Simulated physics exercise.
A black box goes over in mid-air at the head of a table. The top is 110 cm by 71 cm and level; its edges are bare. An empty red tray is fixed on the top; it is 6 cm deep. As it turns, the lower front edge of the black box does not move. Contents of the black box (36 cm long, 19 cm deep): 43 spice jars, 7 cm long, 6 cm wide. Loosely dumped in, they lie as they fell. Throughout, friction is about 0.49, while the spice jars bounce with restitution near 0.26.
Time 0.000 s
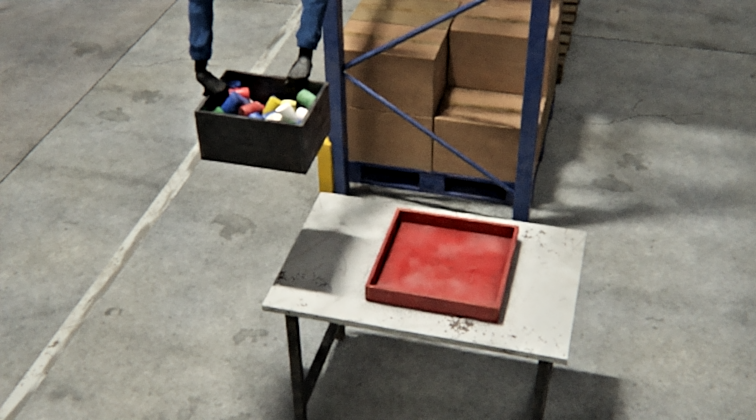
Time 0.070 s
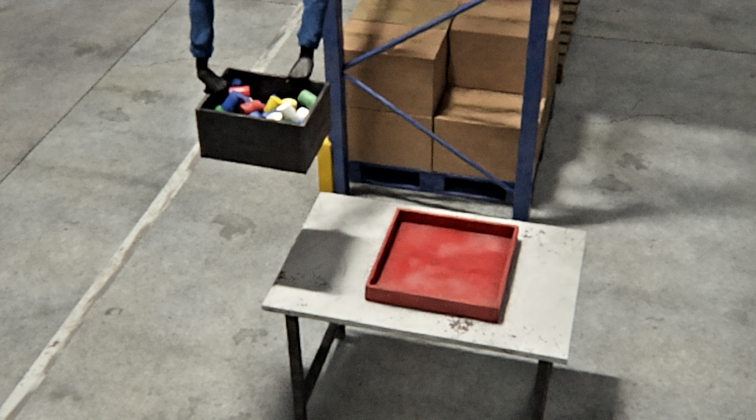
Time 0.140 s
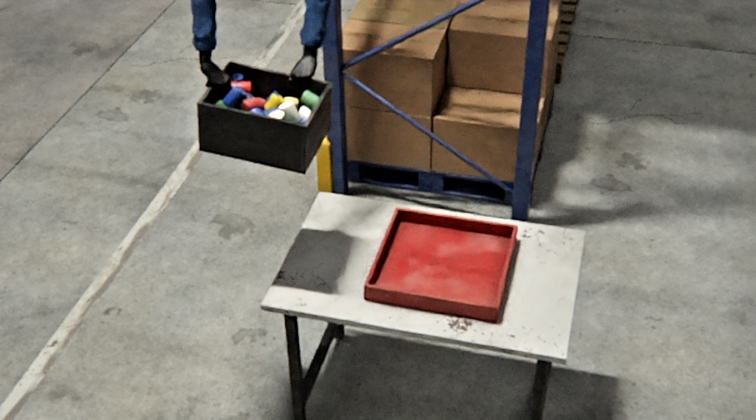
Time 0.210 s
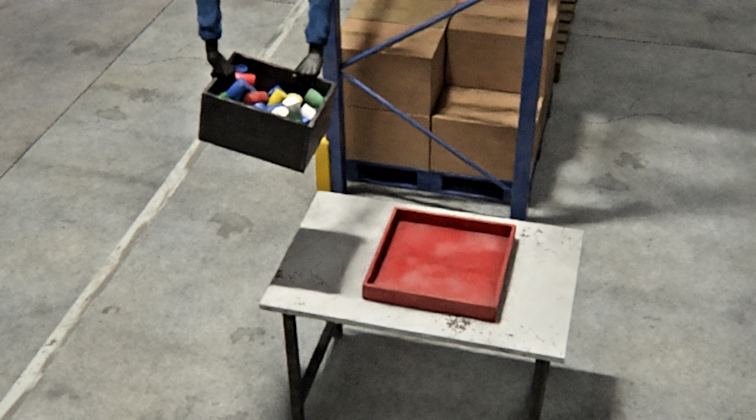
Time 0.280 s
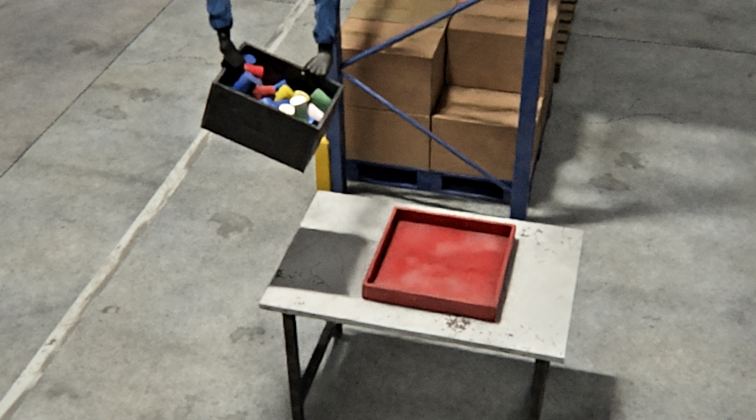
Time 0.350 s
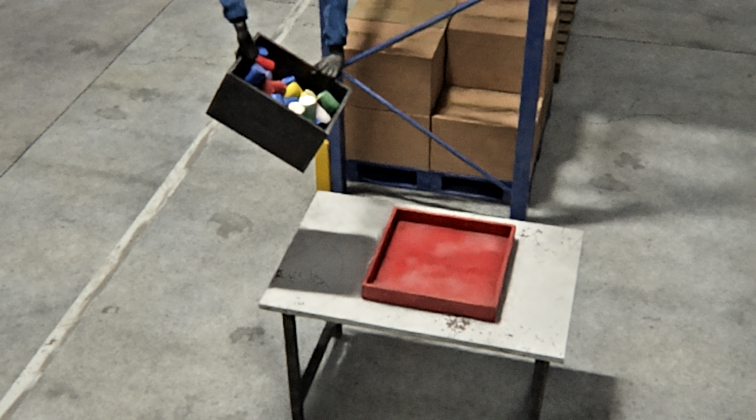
A person in blue sleeves and dark gloves, only the arms showing, holds a black box at the upper left of a concrete-floored warehouse, seen from above. The box holds small red, blue, green, yellow and white containers, beside cardboard boxes on a blue rack and above a pale, worn table bearing an empty red tray. The hands steadily tilt the box down to the right, its contents shifting slightly, while the view stays almost still.
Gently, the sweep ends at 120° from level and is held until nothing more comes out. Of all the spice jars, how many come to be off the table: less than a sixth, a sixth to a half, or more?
My guess is it stays short of a sixth.
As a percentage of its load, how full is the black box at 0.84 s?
Some 80 per cent, more or less.
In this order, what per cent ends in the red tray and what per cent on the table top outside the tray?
About 90 in a hundred first and about 5 in a hundred second.
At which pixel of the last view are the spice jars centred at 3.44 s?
Around (445, 257).
After 0.84 s, tilt 104°; 35 still in the black box and 8 in the air.
After 1.46 s, tilt 120°; 34 in the red tray, 3 on the table top outside the tray, 1 over the table's other edges and 5 in the air.
After 2.33 s, tilt 120°; 38 in the red tray, 2 on the table top outside the tray, 1 over the right end of the table and 2 over the table's other edges.
Outcome (at 3.44 s), 38 in the red tray, 2 on the table top outside the tray, 1 over the right end of the table and 2 over the table's other edges. Asked share, 3 of 43, 7 per cent.
